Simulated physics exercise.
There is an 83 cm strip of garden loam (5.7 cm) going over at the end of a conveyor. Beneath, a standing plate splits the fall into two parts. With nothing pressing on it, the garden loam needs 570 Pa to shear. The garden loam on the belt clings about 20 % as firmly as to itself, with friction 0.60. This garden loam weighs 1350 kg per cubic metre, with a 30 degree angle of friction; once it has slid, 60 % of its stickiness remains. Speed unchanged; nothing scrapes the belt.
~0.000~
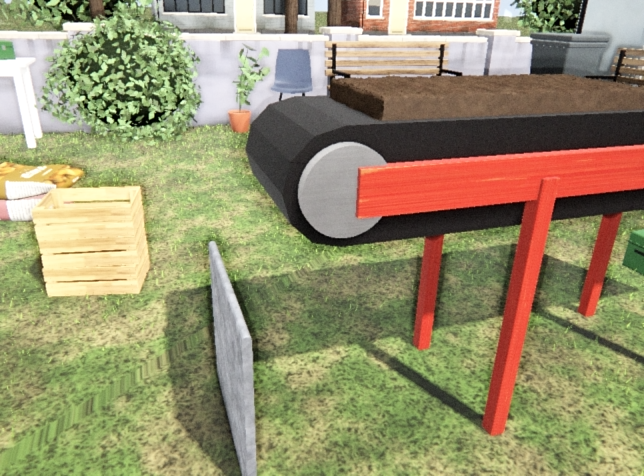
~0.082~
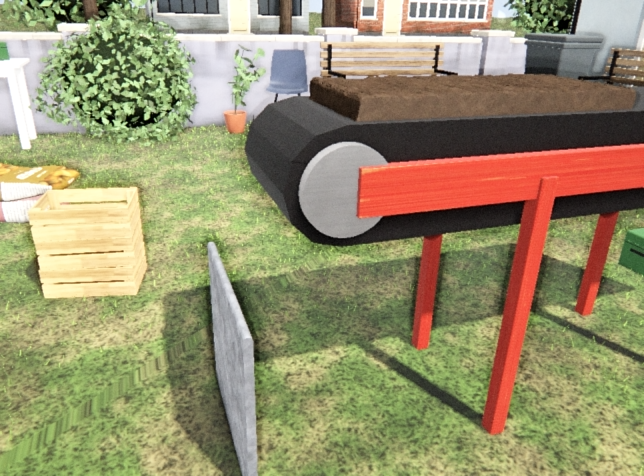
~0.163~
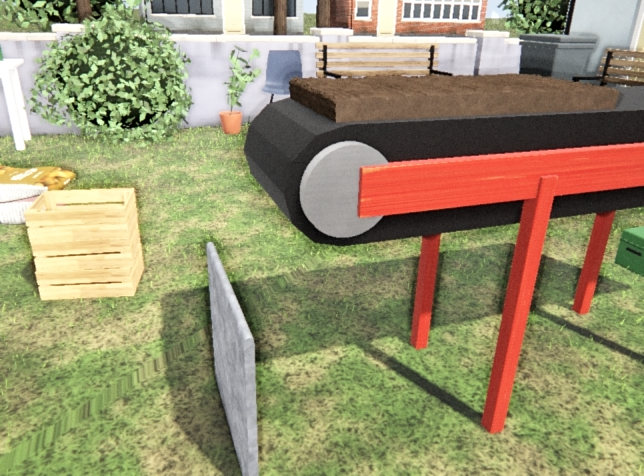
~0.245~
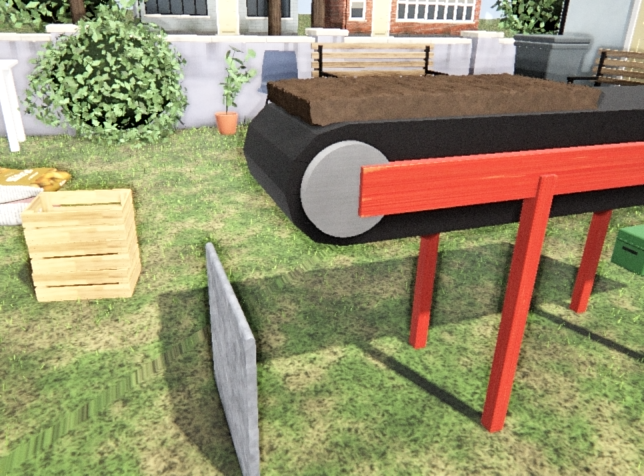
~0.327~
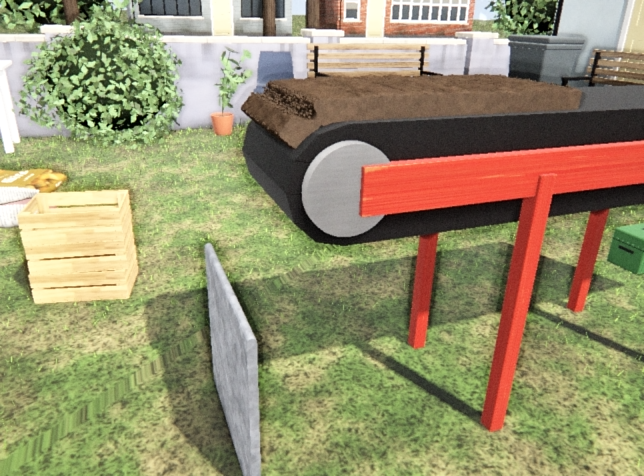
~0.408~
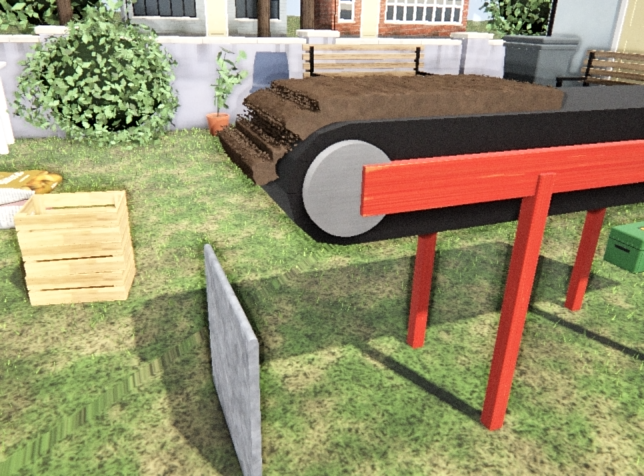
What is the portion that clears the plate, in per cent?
About 93 %.
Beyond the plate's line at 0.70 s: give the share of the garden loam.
About 20 %.
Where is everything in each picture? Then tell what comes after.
The first picture shows foremost bit of the garden loam at (383, 118).
The second picture shows foremost bit of the garden loam at (360, 109).
The third picture shows foremost bit of the garden loam at (336, 110), 2 % of it past the top of the roller, in one piece.
The fourth picture shows foremost bit of the garden loam at (310, 112), 10 % of it past the top of the roller, in one piece.
The fifth picture shows foremost bit of the garden loam at (281, 131), 17 % of it past the top of the roller, cracking.
The sixth picture shows foremost bit of the garden loam at (253, 171), 24 % of it past the top of the roller, cracking.
After 0.70 s, 20 % is beyond the plate's line.
After 1.05 s, 49 % is beyond the plate's line.
After 1.40 s, 77 % is beyond the plate's line.
After 1.75 s, 93 % is beyond the plate's line.
After 3.02 s, 93 % is beyond the plate's line.
